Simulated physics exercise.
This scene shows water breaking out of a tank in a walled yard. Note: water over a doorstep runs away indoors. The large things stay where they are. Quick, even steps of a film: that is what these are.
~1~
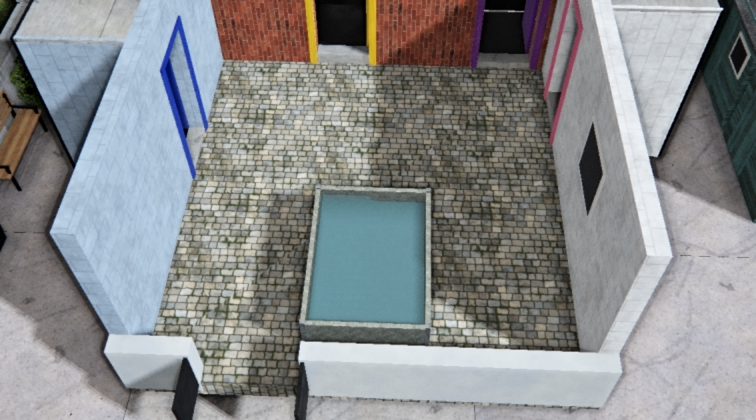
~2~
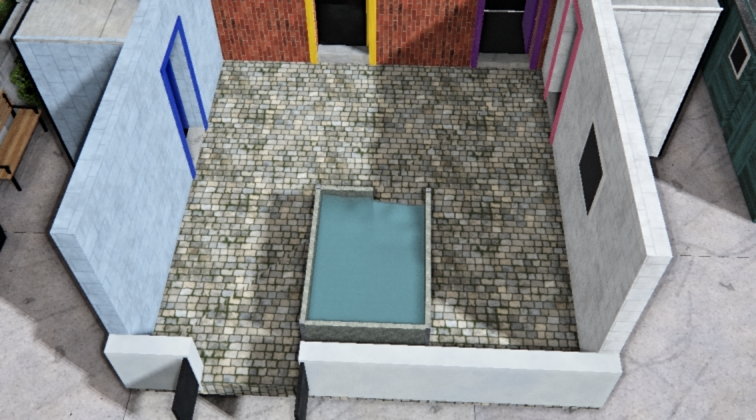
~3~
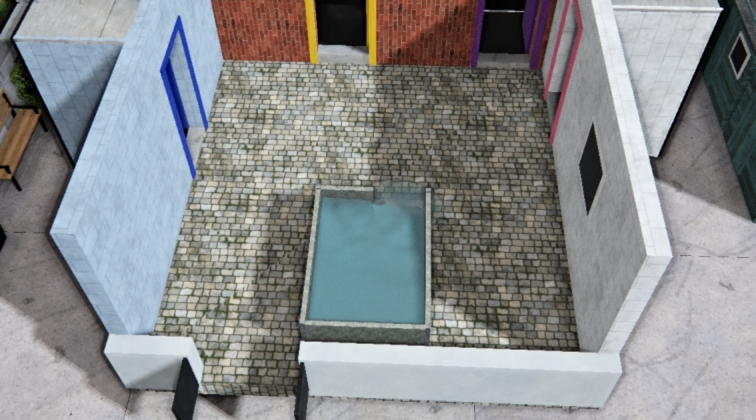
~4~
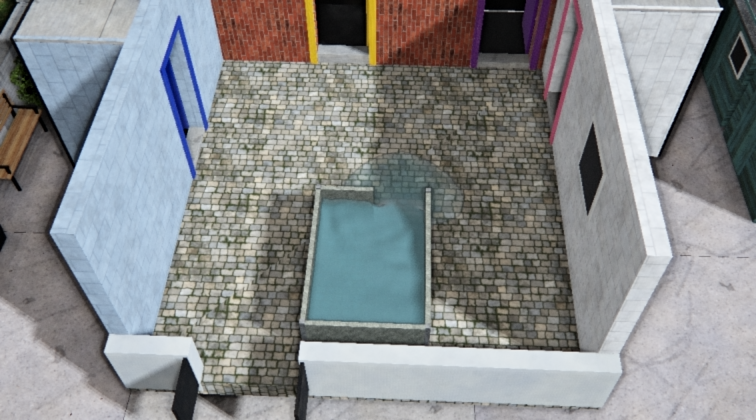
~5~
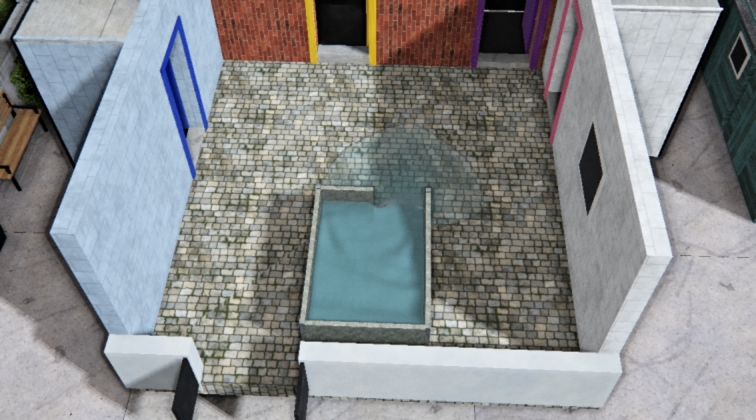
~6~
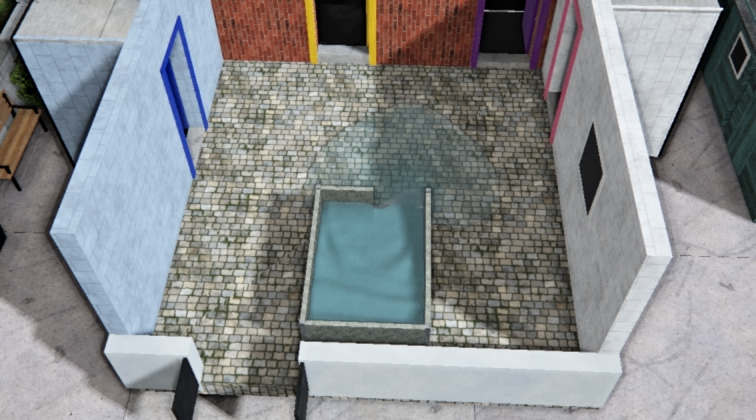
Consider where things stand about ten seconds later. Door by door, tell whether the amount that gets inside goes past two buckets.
Door by door: The blue door stays at two buckets or less, the pink door stays at two buckets or less, the yellow door stays at two buckets or less, the purple door goes past two buckets.
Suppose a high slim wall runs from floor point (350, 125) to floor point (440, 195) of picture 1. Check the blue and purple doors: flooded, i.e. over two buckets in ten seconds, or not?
With the barrier up, the blue one goes past it and the purple one remains short of it.
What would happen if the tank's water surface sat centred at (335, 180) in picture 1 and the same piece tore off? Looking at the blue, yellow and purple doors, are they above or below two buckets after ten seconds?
Lab note - blue remains within bounds; yellow breaks the limit; purple breaks the limit.
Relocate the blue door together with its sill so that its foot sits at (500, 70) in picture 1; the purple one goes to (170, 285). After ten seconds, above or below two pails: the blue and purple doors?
Note - blue door ends up above it; purple door ends up short of it.
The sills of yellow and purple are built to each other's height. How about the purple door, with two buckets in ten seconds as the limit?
One by one: The purple door keeps below it.
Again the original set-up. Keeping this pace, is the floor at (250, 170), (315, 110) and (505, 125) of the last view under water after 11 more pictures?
Result, in the order given: Not wetted / wetted / wetted.
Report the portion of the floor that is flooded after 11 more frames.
It comes to 45 per cent.
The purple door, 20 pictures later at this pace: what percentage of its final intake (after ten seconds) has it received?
It would be roughly 80 percent of the ten-second total.
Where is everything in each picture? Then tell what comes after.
Still water in the tank at (370, 256), in the first frame.
Water pours out on the tank's far side and has run to a hidden place, in the second frame.
Water pours out on the tank's far side and has run to (394, 183), in the third frame.
The front is at (407, 156), out from the gap on the tank's far side, in the fourth frame.
The front is at (411, 129), out from the gap on the tank's far side, in the fifth frame.
Water pours out on the tank's far side and has run to (408, 105), in the sixth frame.
A moment on, water covers 40 % of the floor; the blue door not reached, the pink door not reached, the yellow door wet at the sill, nothing in, the purple door not reached.
Next, water covers 45 % of the floor; the blue door not reached, the pink door wet at the sill, nothing in, the yellow door wet at the sill, nothing in, the purple door under two buckets in.
Then, water covers 50 % of the floor; the blue door not reached, the pink door wet at the sill, nothing in, the yellow door wet at the sill, nothing in, the purple door over two buckets in.
Later, water covers 80 % of the floor; the blue door wet at the sill, nothing in, the pink door wet at the sill, nothing in, the yellow door wet at the sill, nothing in, the purple door over two buckets in.
In the end, water covers 95 % of the floor; the blue door wet at the sill, nothing in, the pink door wet at the sill, nothing in, the yellow door wet at the sill, nothing in, the purple door over two buckets in.
